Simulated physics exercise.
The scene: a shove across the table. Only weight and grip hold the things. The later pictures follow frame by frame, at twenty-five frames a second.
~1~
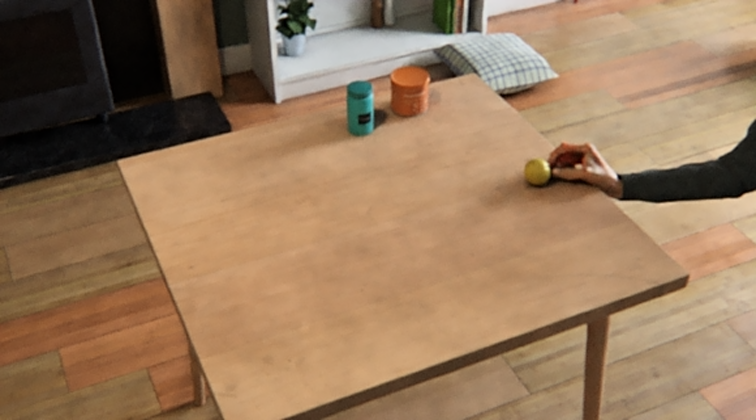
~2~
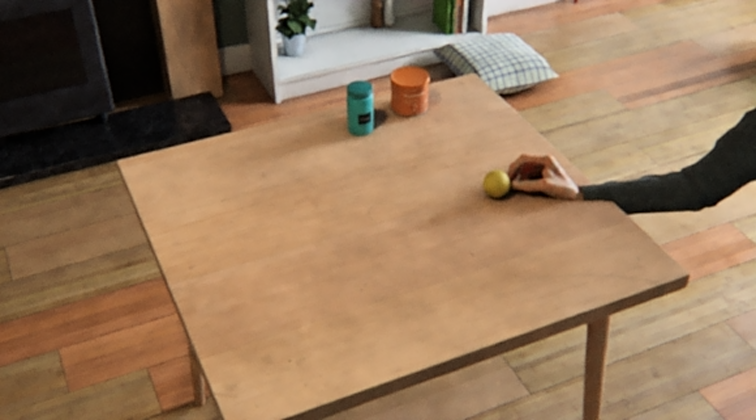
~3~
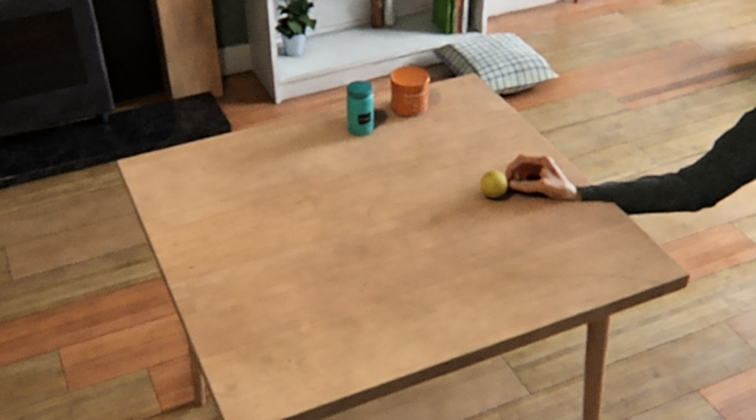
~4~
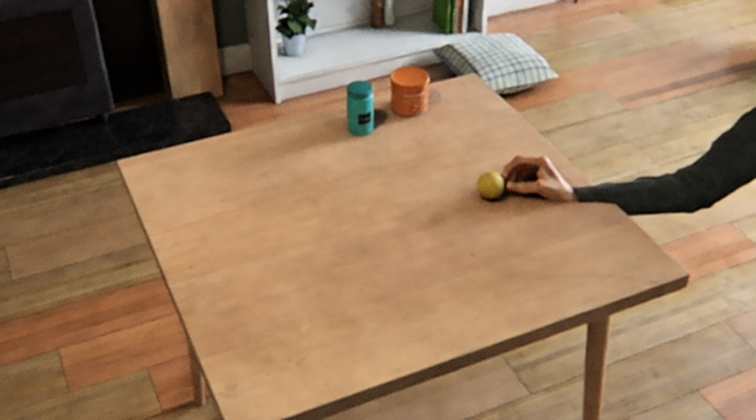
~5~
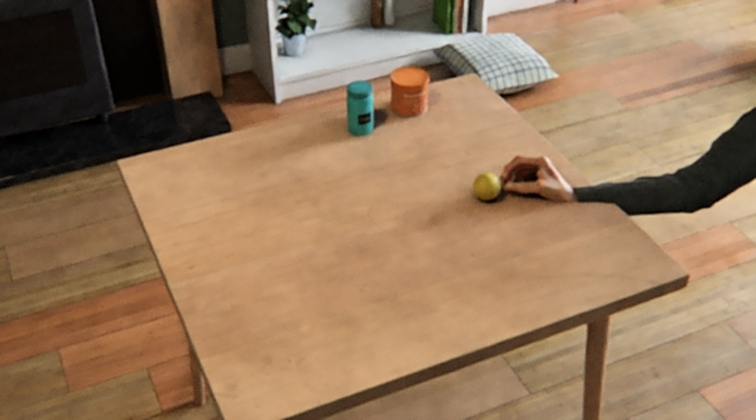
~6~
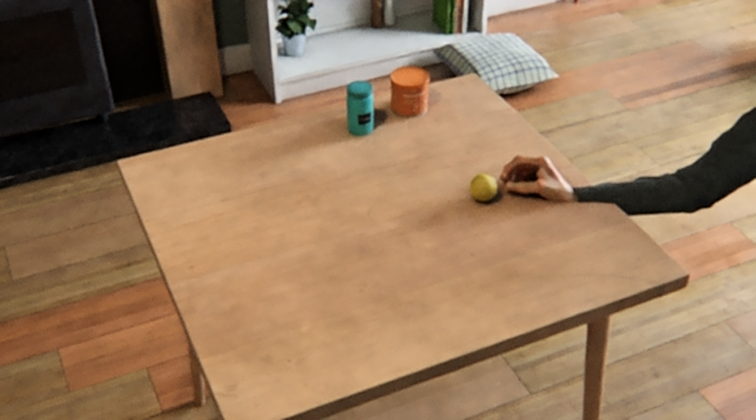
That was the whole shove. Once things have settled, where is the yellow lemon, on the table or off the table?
The yellow lemon is still on the table.
Then, 0.20 s later than the last frame, yellow lemon moved about its own width near (467, 192).
Then, 0.50 s later than the last frame, yellow lemon moved well along near (451, 197).
When it is over, moved from the start, yellow lemon. End places, in pixels of the last picture, yellow lemon near (443, 199).
